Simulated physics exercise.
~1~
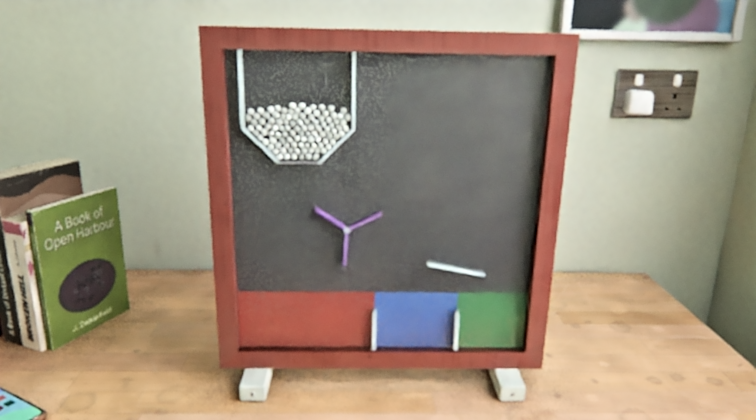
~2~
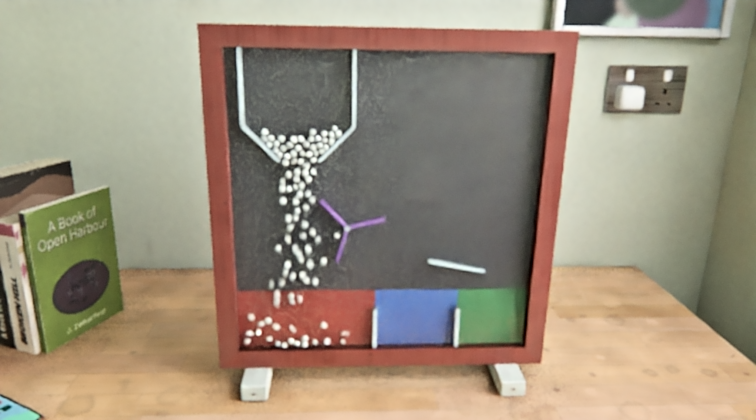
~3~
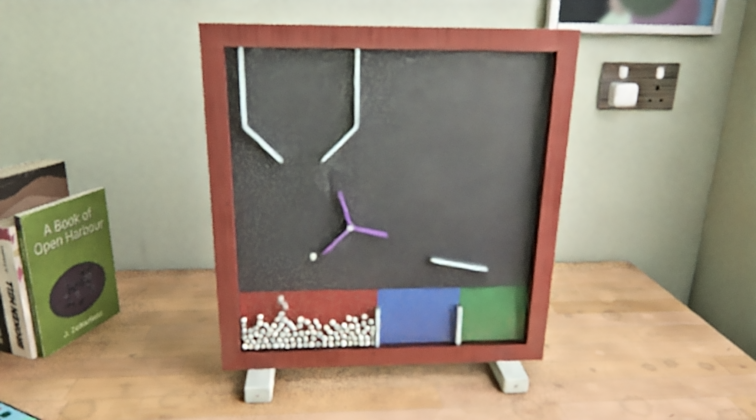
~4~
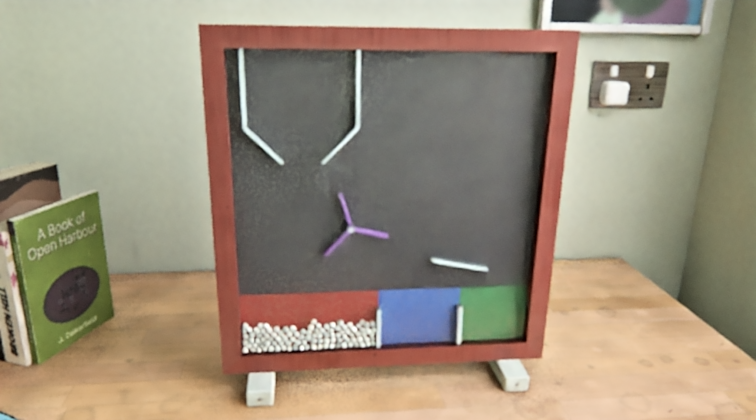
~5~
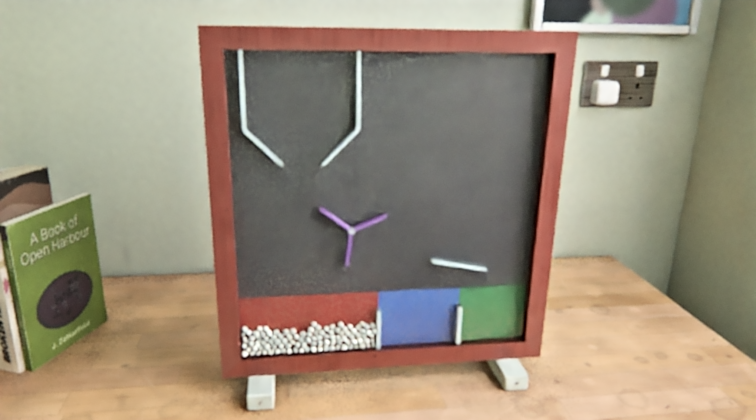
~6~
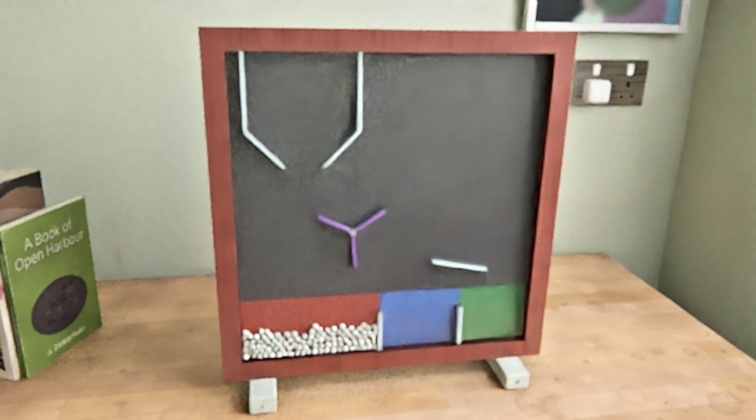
A large red-framed case with a dark back panel stands on a wooden table, seen from the front by a slightly drifting camera, with books at the left and a socket on the pale green wall. White beads fill a pale hopper at its upper left, above a purple three-armed spinner, a short pale bar at right, and red, blue and green bins. The hopper's bottom opens and the beads pour down past the spinner, which turns in place. They pile up in the red bin until the hopper empties. The spinner keeps shifting while the beads lie settled in red, leaving blue and green empty.
